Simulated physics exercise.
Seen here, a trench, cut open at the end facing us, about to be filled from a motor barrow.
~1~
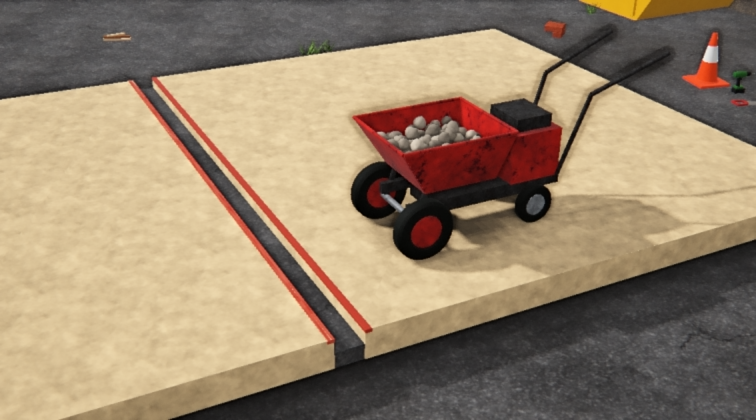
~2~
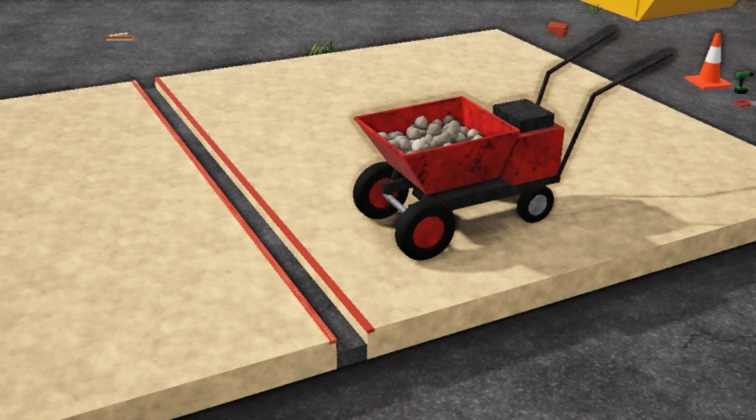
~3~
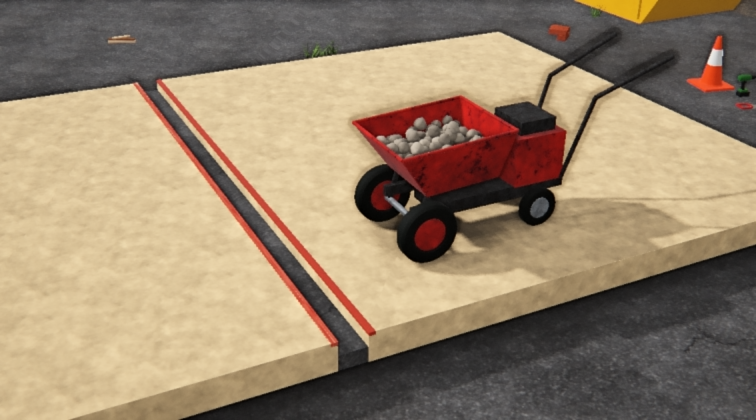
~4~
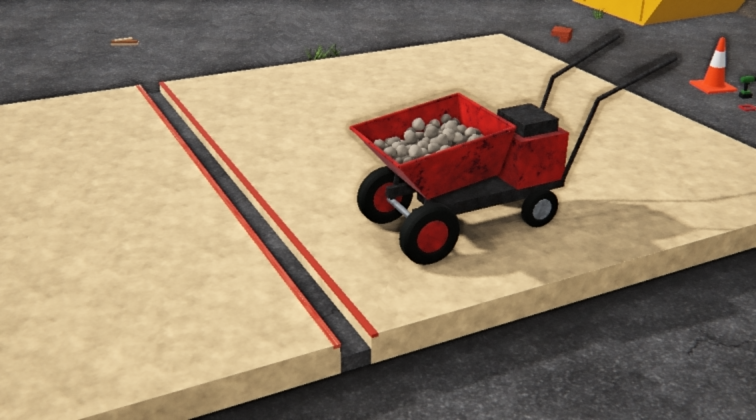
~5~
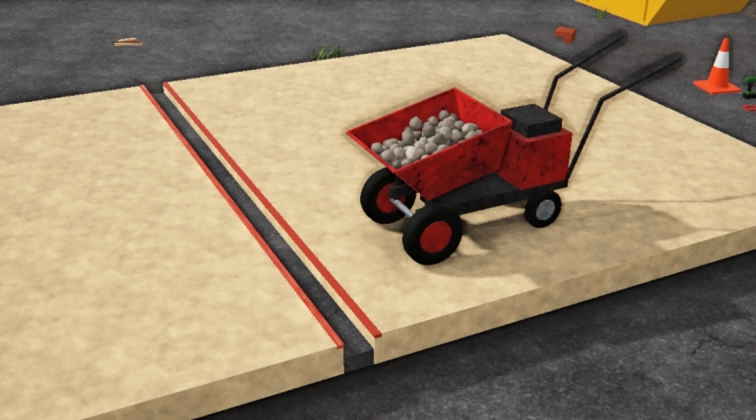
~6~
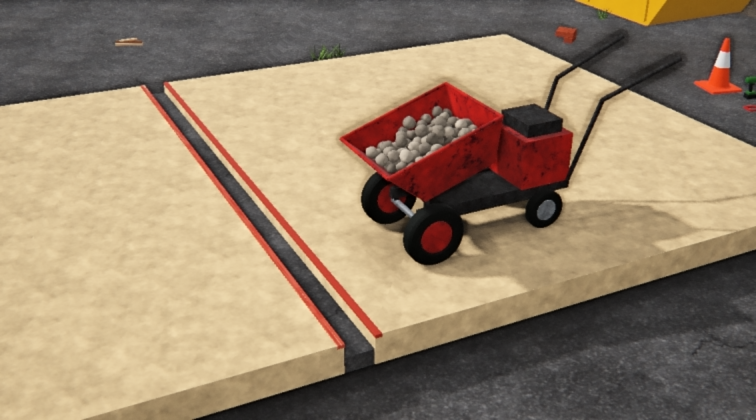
Red motor barrow loaded with rounded grey stones standing beside a narrow red-edged trench, its skip slowly tilting forward to the left.
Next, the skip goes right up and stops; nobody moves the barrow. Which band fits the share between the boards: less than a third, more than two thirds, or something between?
It catches from one third to two thirds.
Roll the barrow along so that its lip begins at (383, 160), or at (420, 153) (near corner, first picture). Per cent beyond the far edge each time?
About 50 and 10 per cent.
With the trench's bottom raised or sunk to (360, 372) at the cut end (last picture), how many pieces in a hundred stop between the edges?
Close to 70 per cent.
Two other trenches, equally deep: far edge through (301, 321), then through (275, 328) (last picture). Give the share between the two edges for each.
Roughly 70 per cent, and 80 per cent.
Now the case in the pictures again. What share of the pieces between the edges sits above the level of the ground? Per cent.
It comes to 50 per cent or so.
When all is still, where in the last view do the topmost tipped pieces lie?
Close to (303, 244).
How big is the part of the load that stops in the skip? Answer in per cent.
It comes to 25 per cent or so.
Soon, skip tipped steeply; all in the skip.
A while on, skip tipped right over; most in the skip; a small part short of the trench; a small part in or heaped over the trench; a stray few falling.
Towards the end, skip tipped right over; about a third in the skip; a small part short of the trench; about half in or heaped over the trench; a small part beyond it.
Finally, skip tipped right over; about a quarter in the skip; a small part short of the trench; about half in or heaped over the trench; about a quarter beyond it.
